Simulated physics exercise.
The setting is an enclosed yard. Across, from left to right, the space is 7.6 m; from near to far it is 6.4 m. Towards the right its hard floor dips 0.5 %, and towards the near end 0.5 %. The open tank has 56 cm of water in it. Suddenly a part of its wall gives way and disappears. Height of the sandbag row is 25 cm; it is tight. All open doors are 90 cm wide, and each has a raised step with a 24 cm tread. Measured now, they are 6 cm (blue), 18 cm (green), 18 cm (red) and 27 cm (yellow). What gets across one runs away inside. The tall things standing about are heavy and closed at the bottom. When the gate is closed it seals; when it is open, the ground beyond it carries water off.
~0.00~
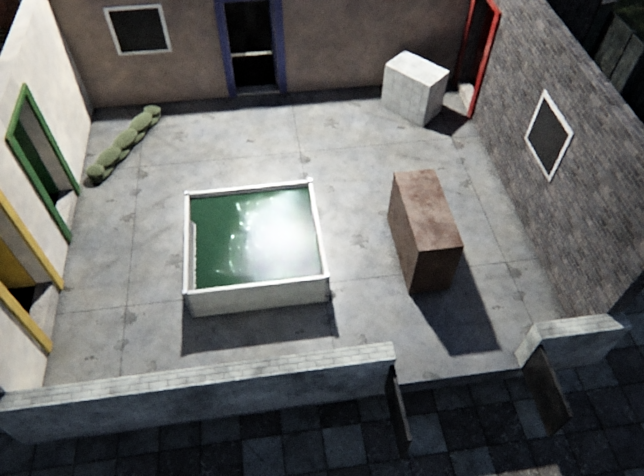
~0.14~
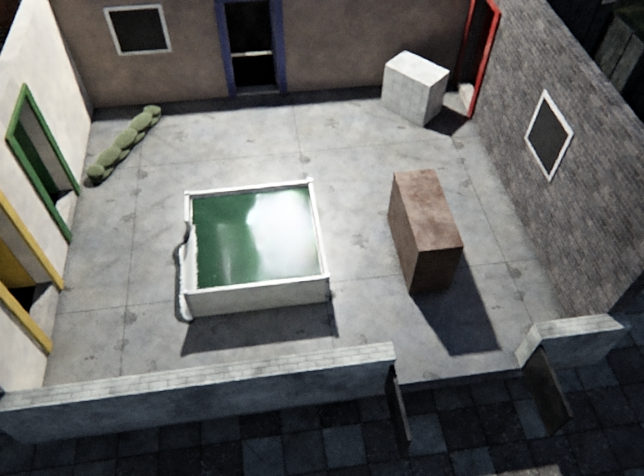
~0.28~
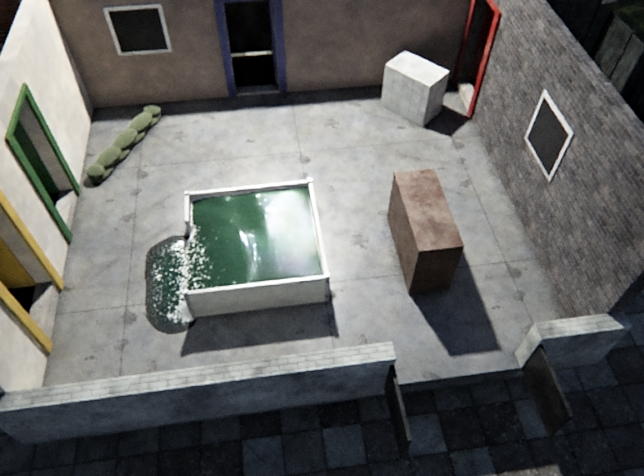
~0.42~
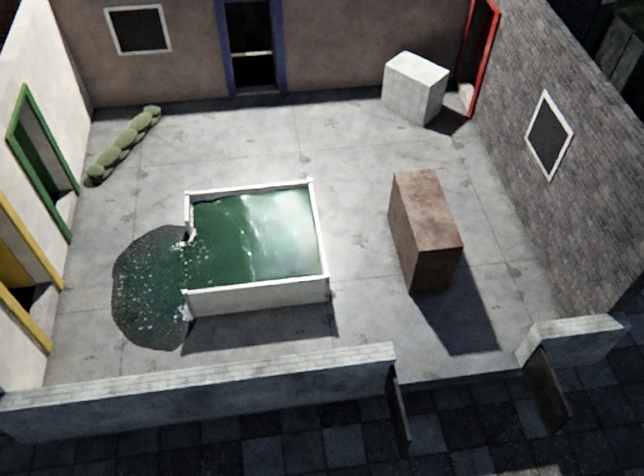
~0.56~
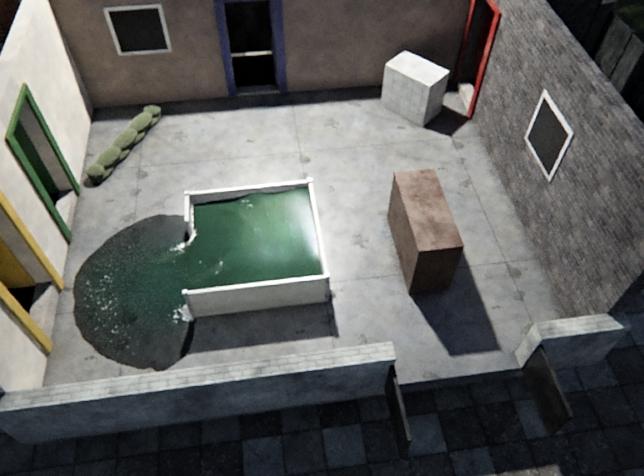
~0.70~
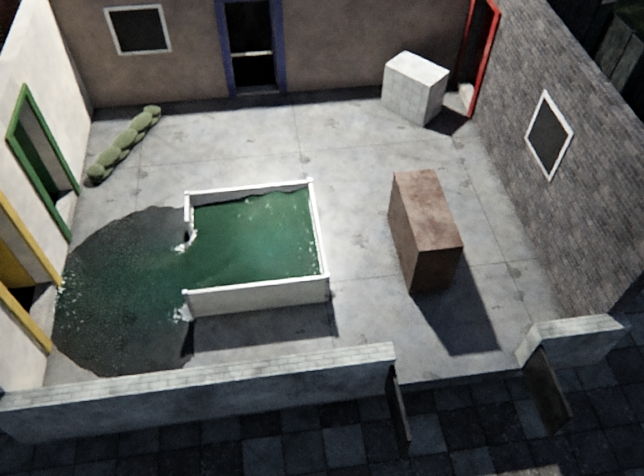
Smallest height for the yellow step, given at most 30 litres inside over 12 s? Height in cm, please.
About 26 cm.
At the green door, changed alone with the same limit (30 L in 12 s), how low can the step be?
At the green door it takes roughly 8.0 centimetres.
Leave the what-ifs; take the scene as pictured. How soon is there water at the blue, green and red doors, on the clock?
Arrives: Blue 4.0 s / green 1.1 s / red 8.0 s.
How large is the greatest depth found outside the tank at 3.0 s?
29 cm.
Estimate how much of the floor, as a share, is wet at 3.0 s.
30 %.
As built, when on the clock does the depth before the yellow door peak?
The level tops out around 1.4 s.
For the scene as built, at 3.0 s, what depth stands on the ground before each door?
Depths in cm: Blue 0, green 12, red 0, yellow 25.
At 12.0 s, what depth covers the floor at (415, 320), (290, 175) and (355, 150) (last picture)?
About 3, 2 and 4 cm respectively.
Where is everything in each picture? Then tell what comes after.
The first picture shows still water, 56 cm deep, in the open tank at (253, 235); the yellow door at (26, 279) is dry.
In the second picture, the gap is at (194, 272), the front 0.3 m out at (179, 266); the back of the open tank holds 56 cm.
In the third picture, the gap is at (194, 272), the front 0.7 m out at (151, 302); the back of the open tank holds 56 cm.
In the fourth picture, water pours out at (194, 273) and has run 1.2 m, to (117, 276); about 7 cm deep outside, 56 cm at the back.
In the fifth picture, water pours out at (194, 273) and has run 1.8 m, to (80, 293); about 6 cm deep outside, 55 cm at the back.
In the sixth picture, water pours out at (194, 273) and has run 2.1 m, to (53, 330); about 5 cm deep outside, 50 cm at the back; water is at the yellow door at (26, 279).
After 1.4 s water covers 15 % of the floor, deepest (34 cm) near (57, 309); 34 cm at the yellow door, 4 litres in over its 27 cm step.
After 3.0 s water covers 30 % of the floor, deepest (29 cm) near (38, 415); 25 cm at the yellow door, 19 litres in over its 27 cm step.
After 12.0 s water covers 95 % of the floor, deepest (9 cm) near (506, 214); 4 cm at the yellow door, 20 litres in over its 27 cm step.
At the yellow door as built, the water arrived by 0.7 s and peaked near 34 cm at 1.4 s.
With a step of 21.5 cm, 70 litres would have come in within the 12 s; with 29 cm, 10 litres. So under 30 litres takes about 26 cm.
